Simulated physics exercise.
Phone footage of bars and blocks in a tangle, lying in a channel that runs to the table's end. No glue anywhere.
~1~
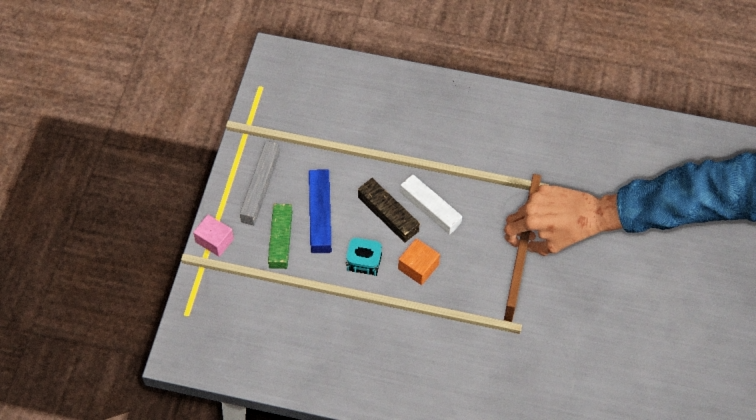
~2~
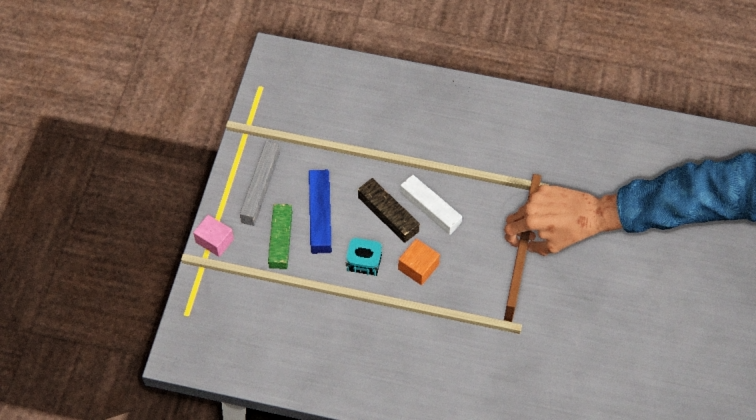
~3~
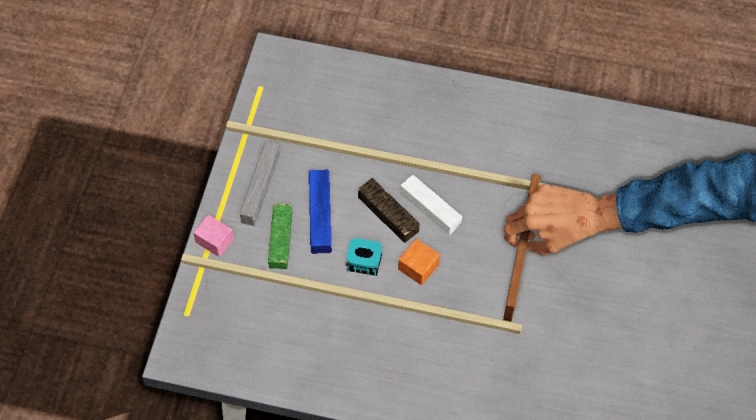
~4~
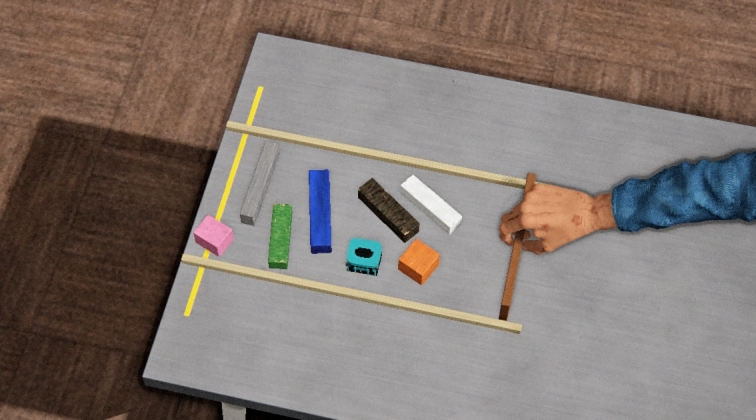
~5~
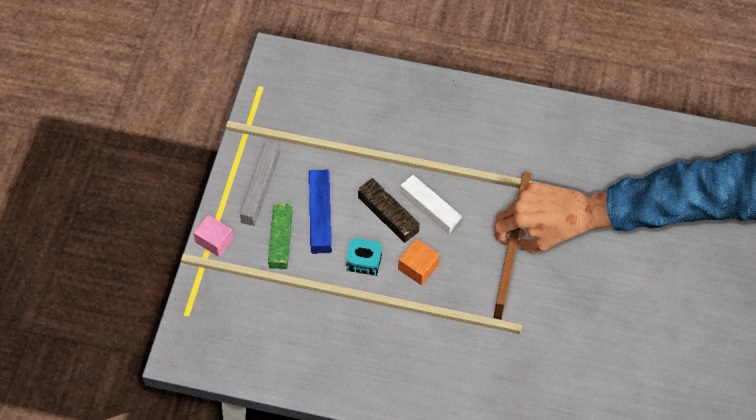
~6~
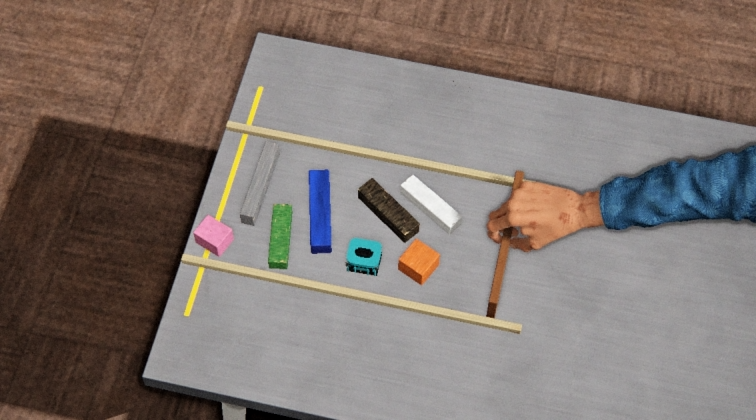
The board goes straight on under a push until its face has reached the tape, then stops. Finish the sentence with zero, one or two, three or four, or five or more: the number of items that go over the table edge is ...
The number of items that go over the table edge is five or more.
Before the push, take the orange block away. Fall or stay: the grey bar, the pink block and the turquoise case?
Grey bar: Is gone; pink block: Is gone; turquoise case: Is still there.
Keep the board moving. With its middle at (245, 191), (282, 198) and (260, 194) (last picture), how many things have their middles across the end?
5; 3; 4.
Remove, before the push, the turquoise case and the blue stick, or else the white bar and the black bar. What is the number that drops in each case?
First 4, then 5.
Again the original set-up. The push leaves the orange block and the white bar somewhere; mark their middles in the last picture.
Orange block: About (199, 224); white bar: About (217, 150).
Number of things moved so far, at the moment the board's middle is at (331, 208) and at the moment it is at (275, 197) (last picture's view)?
8 and 8.
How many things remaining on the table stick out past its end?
The tally is 2.
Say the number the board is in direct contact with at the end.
At rest, 2 are in contact.
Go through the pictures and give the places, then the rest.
Pink block (214, 236); grey bar (260, 183); green bar (280, 236); board (523, 247); tape (225, 196), in the first picture.
Grey bar (260, 183); orange block (419, 262), in the second picture.
Green bar (280, 236); white bar (431, 205), in the third picture.
Pink block (214, 236); board (518, 246), in the fourth picture.
Grey bar (260, 183); turquoise case (364, 257), in the fifth picture.
Pink block (214, 236); grey bar (260, 183); green bar (280, 236); board (505, 244); tape (225, 196), in the sixth picture.
Soon after, none off yet; pink block at rest near (214, 236); grey bar at rest near (260, 183); green bar at rest near (280, 236).
At rest, the number that fall off is five or more; fallen, black bar, turquoise case, blue stick, green bar, grey bar and pink block.
